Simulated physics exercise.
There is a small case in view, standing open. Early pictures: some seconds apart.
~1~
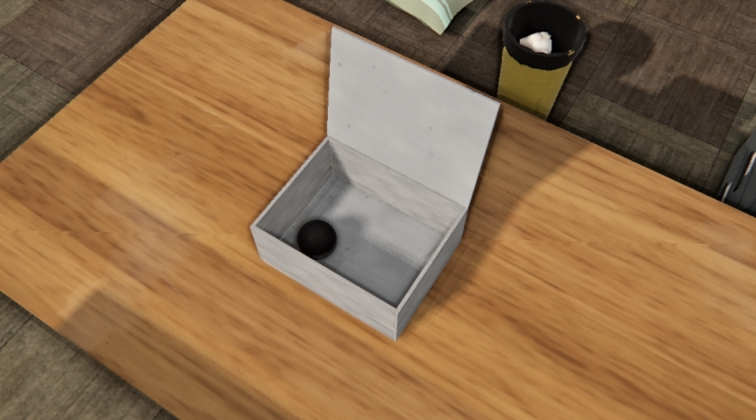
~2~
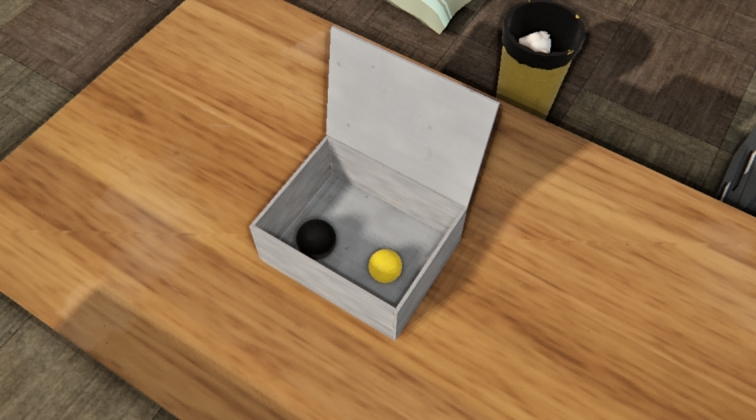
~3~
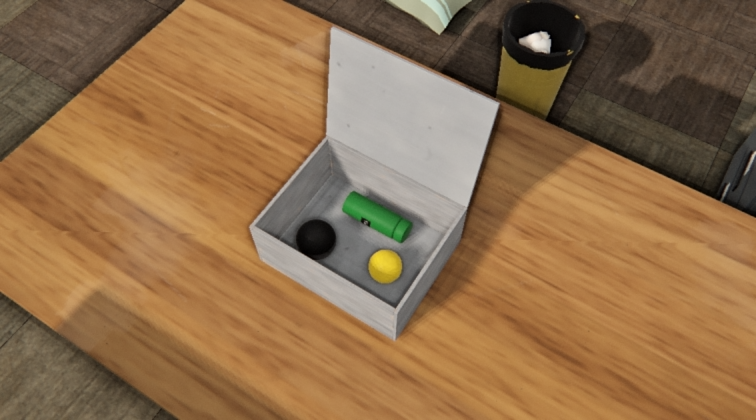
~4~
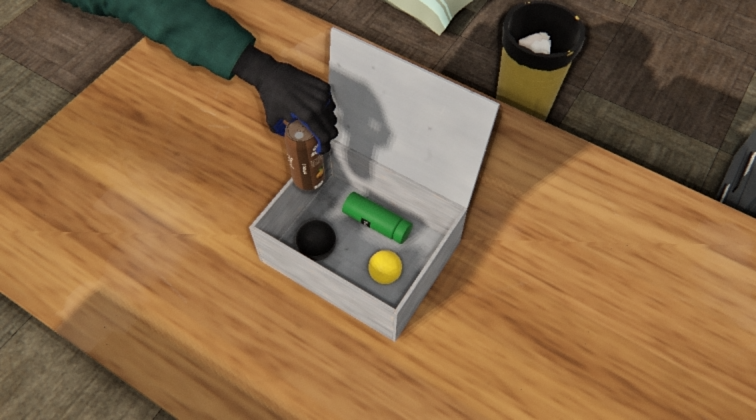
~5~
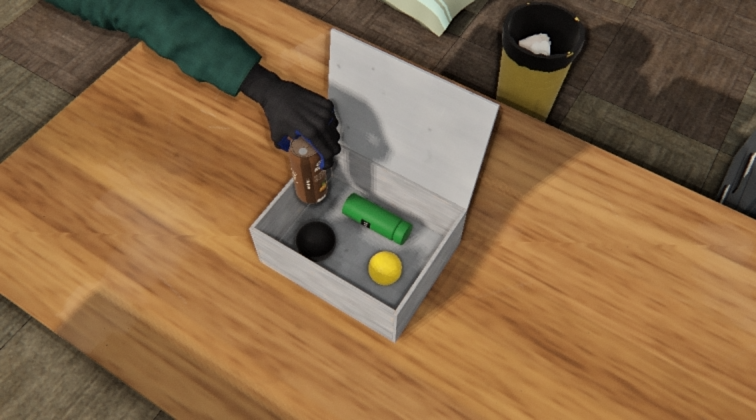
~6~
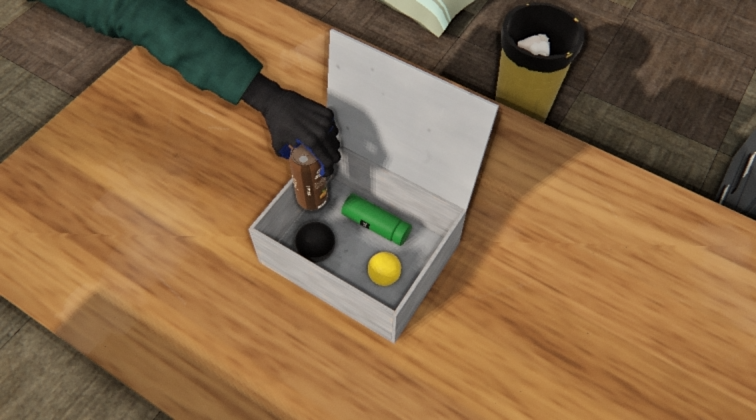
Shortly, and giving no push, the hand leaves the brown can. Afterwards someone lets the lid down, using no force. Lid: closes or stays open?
Raised.
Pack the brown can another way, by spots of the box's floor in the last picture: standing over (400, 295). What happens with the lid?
With this placement the lid is kept from closing.
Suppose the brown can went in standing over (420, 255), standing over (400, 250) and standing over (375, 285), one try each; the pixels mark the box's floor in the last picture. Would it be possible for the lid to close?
Well, the first try leaves the lid standing open, the second leaves it lying shut, and the third leaves it lying shut.
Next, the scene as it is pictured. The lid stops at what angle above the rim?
It comes to about 20°.
Then, 0.90 s after the last picture, lid starting down; brown can slid about its own width near (315, 200).
Then, 1.60 s after the last picture, lid 60° above the rim; brown can slid about its own width near (317, 200); black ball rolled a little.
At rest, lid 21° above the rim; moved from the start, brown can; the other 3 in place. Seen from the same camera at the end, brown can near (317, 200).
